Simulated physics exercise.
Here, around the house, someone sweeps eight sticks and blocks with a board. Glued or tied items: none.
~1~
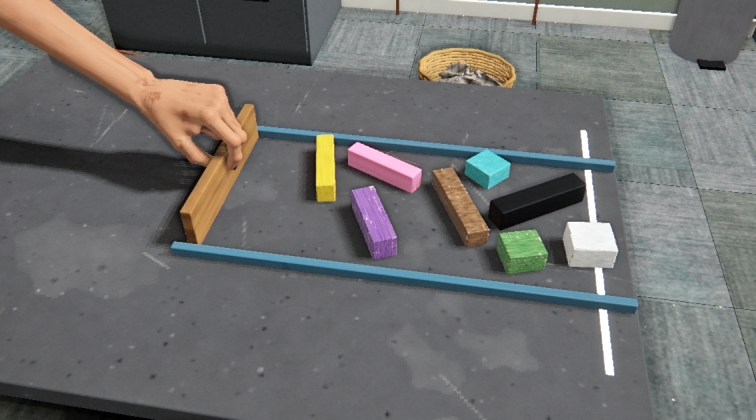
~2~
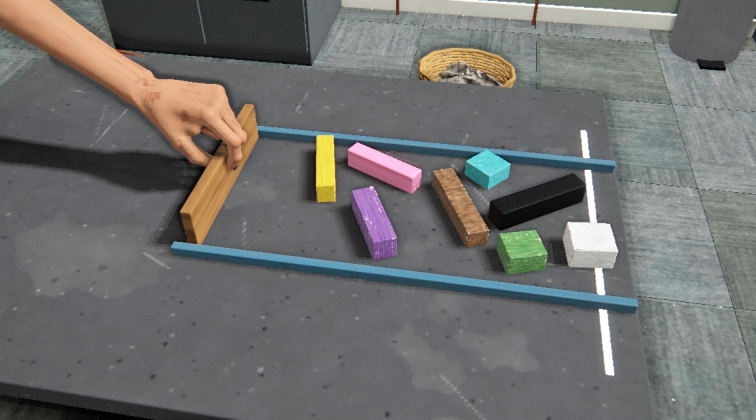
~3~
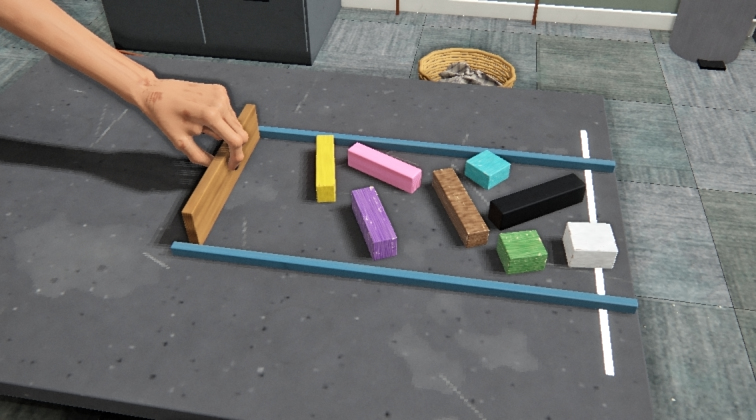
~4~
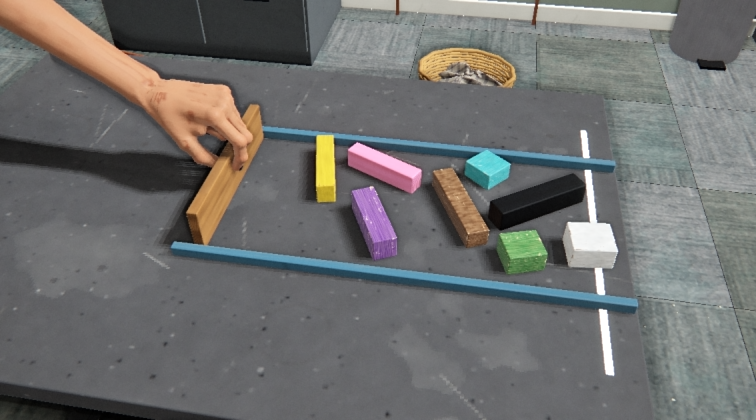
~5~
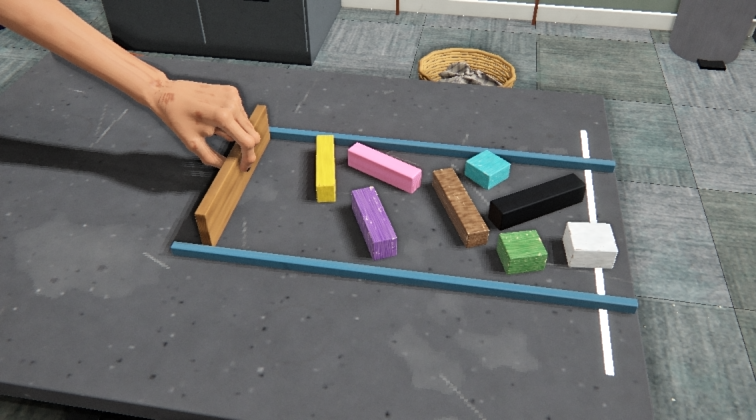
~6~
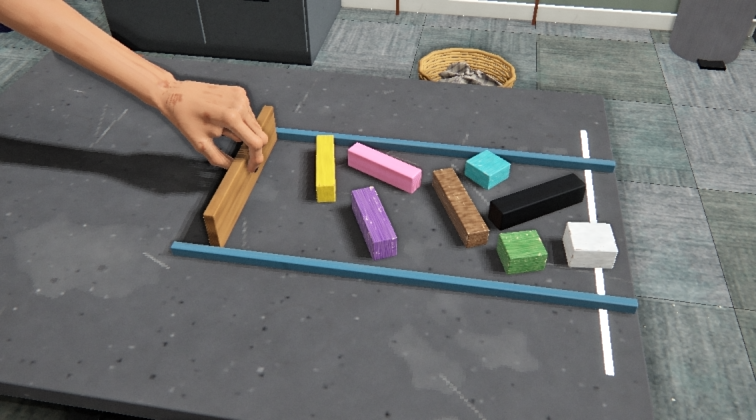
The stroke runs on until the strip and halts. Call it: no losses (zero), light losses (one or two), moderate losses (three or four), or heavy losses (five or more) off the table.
Heavy losses.
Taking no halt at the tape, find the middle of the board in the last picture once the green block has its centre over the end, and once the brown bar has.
First near (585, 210), second near (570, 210).
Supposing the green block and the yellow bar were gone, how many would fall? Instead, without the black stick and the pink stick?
The counts: 4 and 4.
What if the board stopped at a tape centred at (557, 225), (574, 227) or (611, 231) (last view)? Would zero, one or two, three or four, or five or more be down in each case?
Trial 1 - one to two; trial 2 - 3 or 4; trial 3 - at least five.
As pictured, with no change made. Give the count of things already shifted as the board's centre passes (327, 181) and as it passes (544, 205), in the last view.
The number moved is 2 and then 8.
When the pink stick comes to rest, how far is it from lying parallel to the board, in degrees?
Angle: Around 5°.
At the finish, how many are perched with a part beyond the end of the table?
1 overhanging.
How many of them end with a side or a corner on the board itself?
2 of them.
Soon after, none off yet; white block at rest near (589, 245); black stick at rest near (538, 201); green block at rest near (521, 252).
In the end, the number that fall off is five or more; gone, brown bar, turquoise block, green block, black stick and white block.
